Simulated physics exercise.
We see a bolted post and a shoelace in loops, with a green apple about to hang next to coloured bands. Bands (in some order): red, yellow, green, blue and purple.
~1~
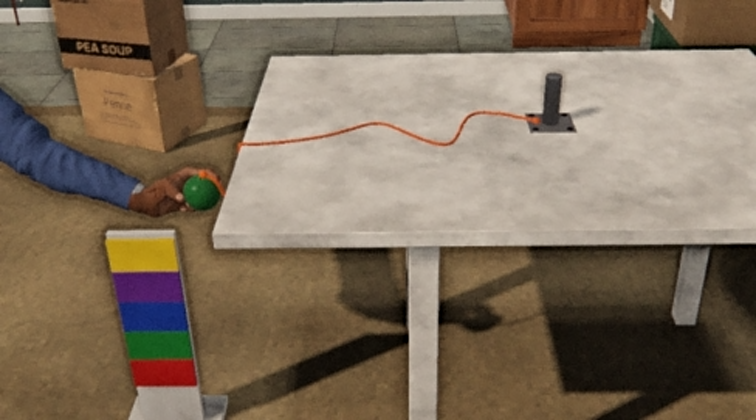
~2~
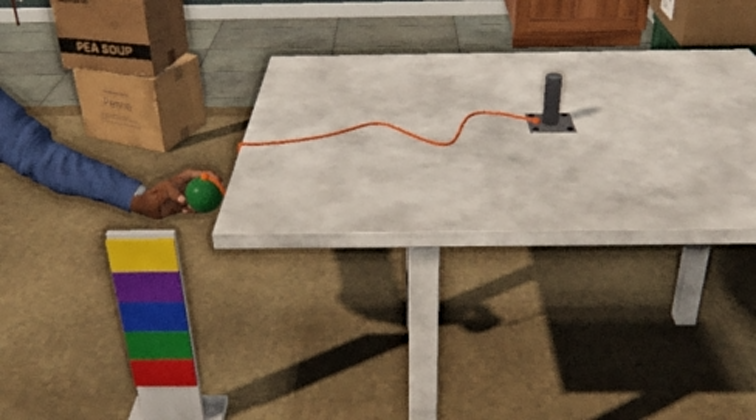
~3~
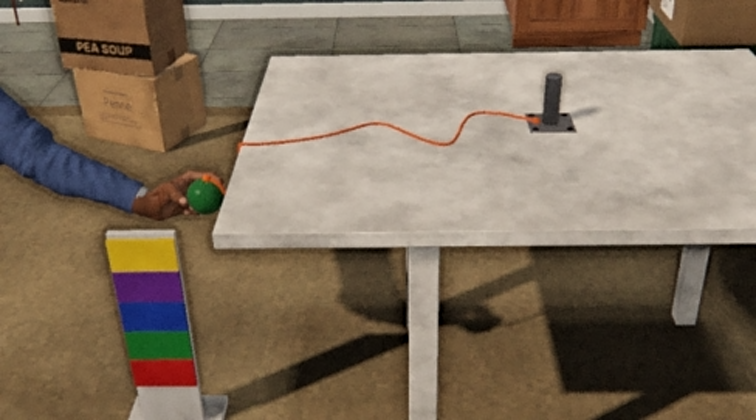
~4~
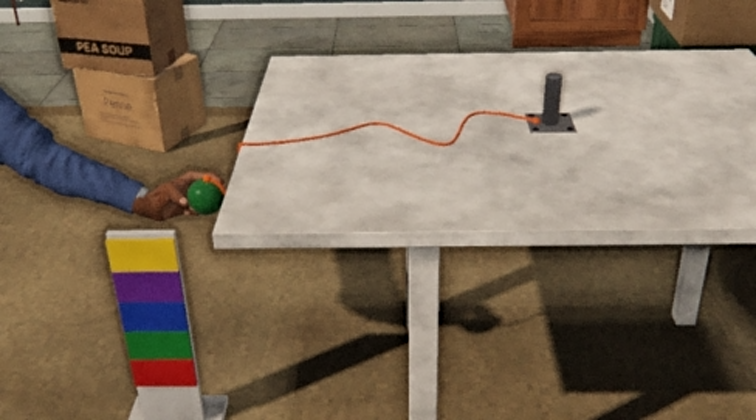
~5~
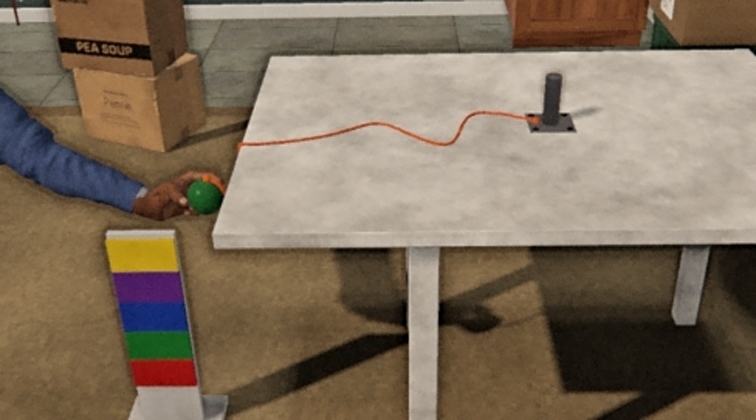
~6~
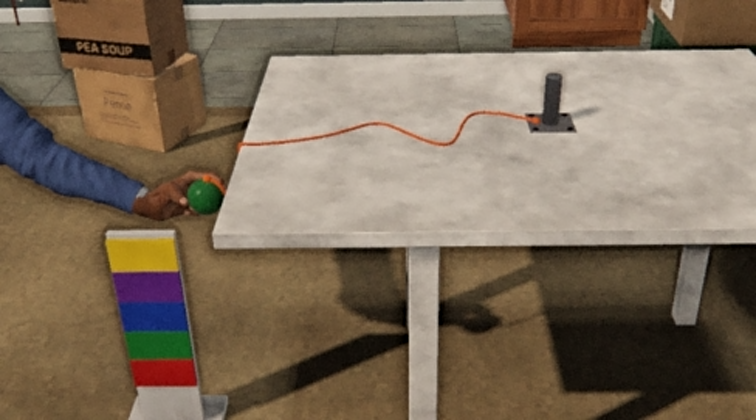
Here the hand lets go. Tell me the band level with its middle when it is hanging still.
That is the blue band.
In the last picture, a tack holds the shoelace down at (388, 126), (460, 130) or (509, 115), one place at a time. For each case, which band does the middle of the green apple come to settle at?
Try by try: Yellow; purple; blue.
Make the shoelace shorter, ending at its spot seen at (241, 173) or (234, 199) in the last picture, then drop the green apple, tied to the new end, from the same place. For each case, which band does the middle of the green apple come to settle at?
In order of the tries: Yellow; then purple.
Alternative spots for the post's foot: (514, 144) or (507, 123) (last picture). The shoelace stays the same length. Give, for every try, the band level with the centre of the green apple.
Going case by case, it's green and then green.
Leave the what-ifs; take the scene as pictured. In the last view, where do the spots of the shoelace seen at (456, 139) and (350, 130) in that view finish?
First: (407, 129). Second: (272, 136).
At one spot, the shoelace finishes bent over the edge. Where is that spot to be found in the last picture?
Location: About (321, 137).
A little later, apple near (249, 288); level with purple.
Next, apple near (274, 306); level with blue.
When it is over, apple near (260, 308); level with blue. Its middle rests at the blue band.
